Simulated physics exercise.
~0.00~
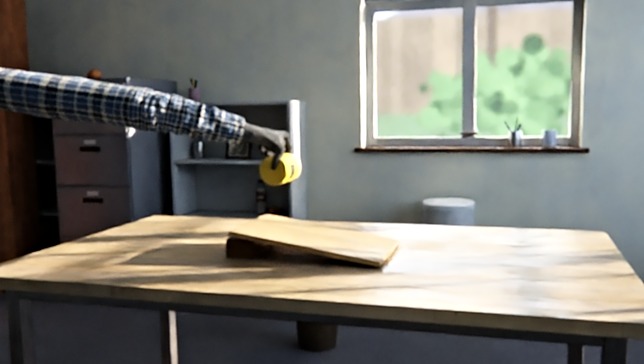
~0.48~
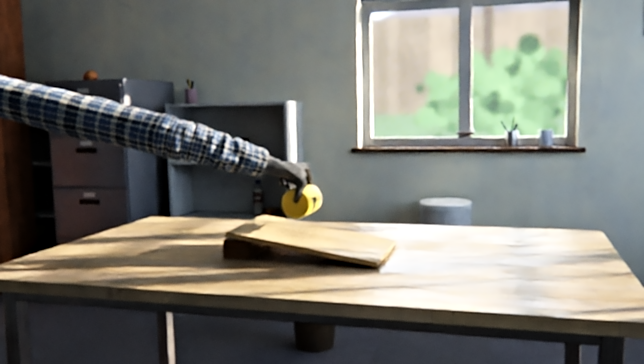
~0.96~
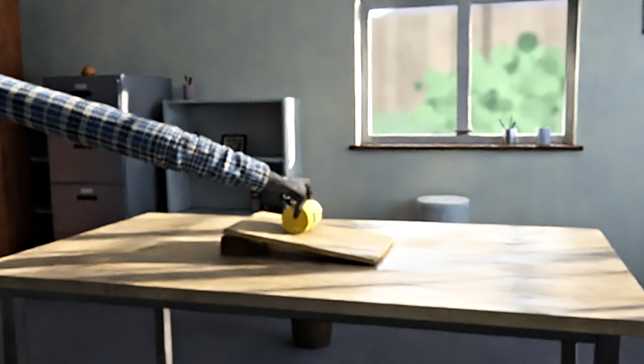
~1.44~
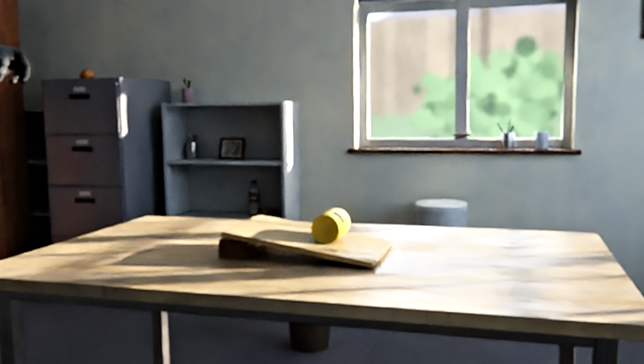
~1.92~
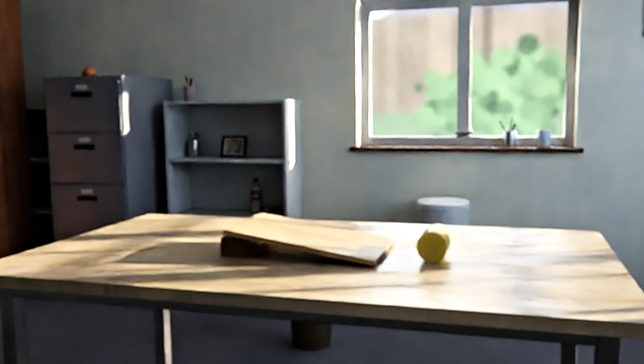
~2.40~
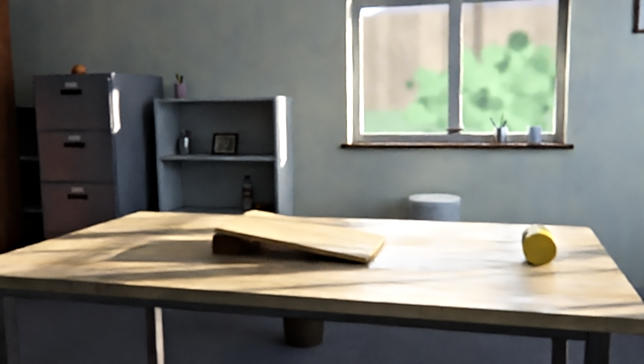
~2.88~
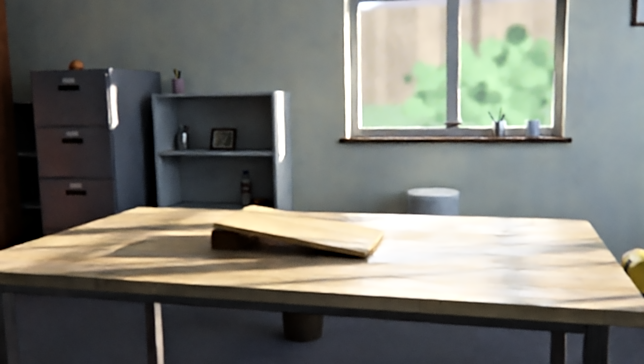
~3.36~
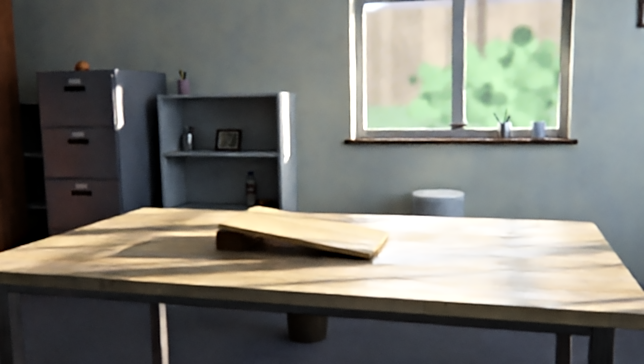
The clip opens on a sunlit wooden table where a sloping board rests, its left end raised, while an arm in a checked sleeve holds a yellow jar on its side above it. The hand lowers the jar onto the upper part of the board, then lets go and draws back to the left. The jar rolls down the slope to the right and runs off the low end onto the tabletop. It keeps rolling across the table to the right edge and passes out of view. The board stays in place, alone on the table.
